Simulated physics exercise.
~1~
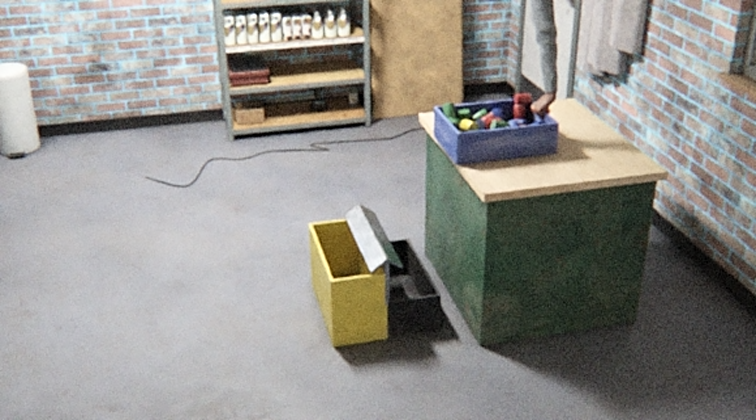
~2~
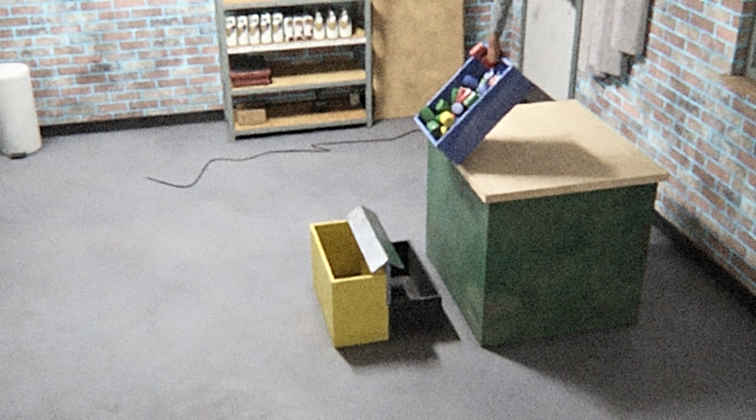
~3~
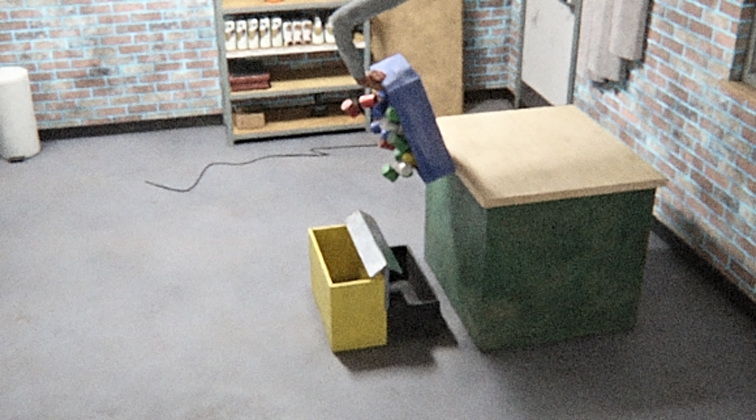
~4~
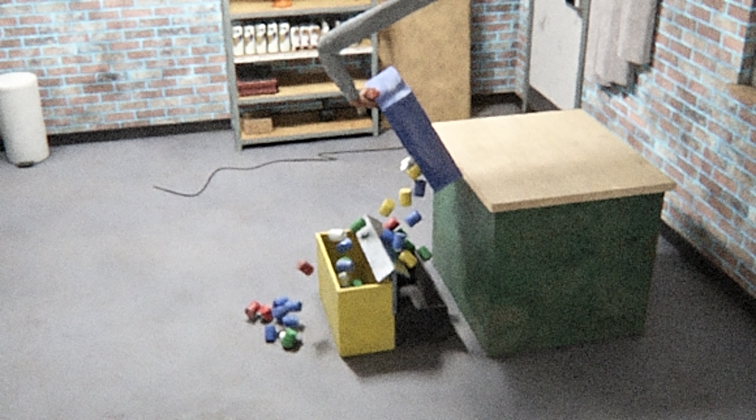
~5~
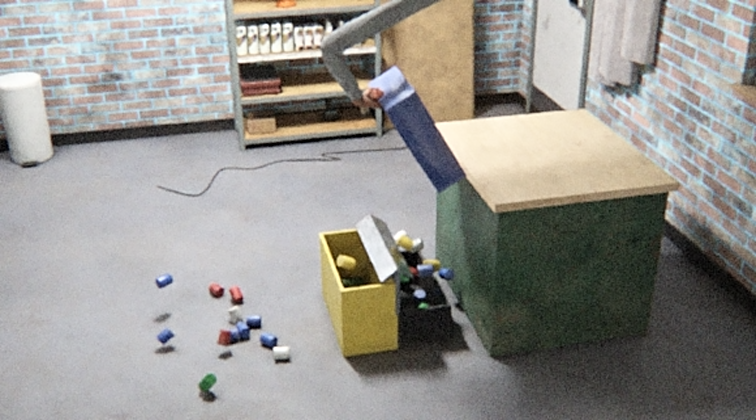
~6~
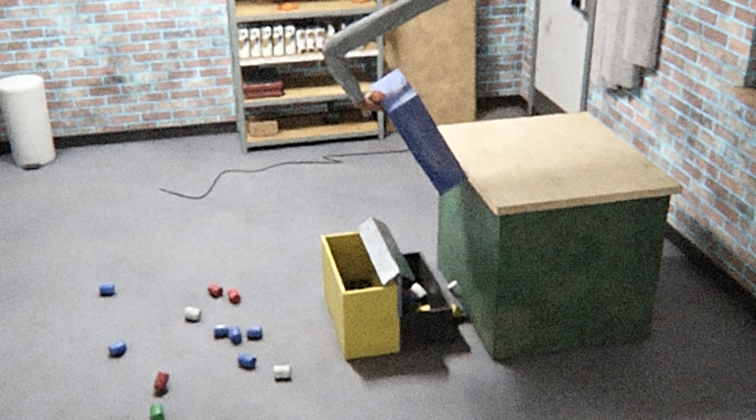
A grey robotic arm grips a blue crate of small colourful jars on a green bench with a pale wooden top, seen from above in a brick-walled workshop with shelves behind. On the floor to the left sit a yellow trough and a black tote, with a sloped grey splitter between them. The arm lifts and tips the crate leftward over the bench edge until the jars spill out. They tumble onto the splitter and into both containers, while others scatter across the floor. At the end the crate hangs steeply tilted, with many jars lying left of the trough and a few near the tote.
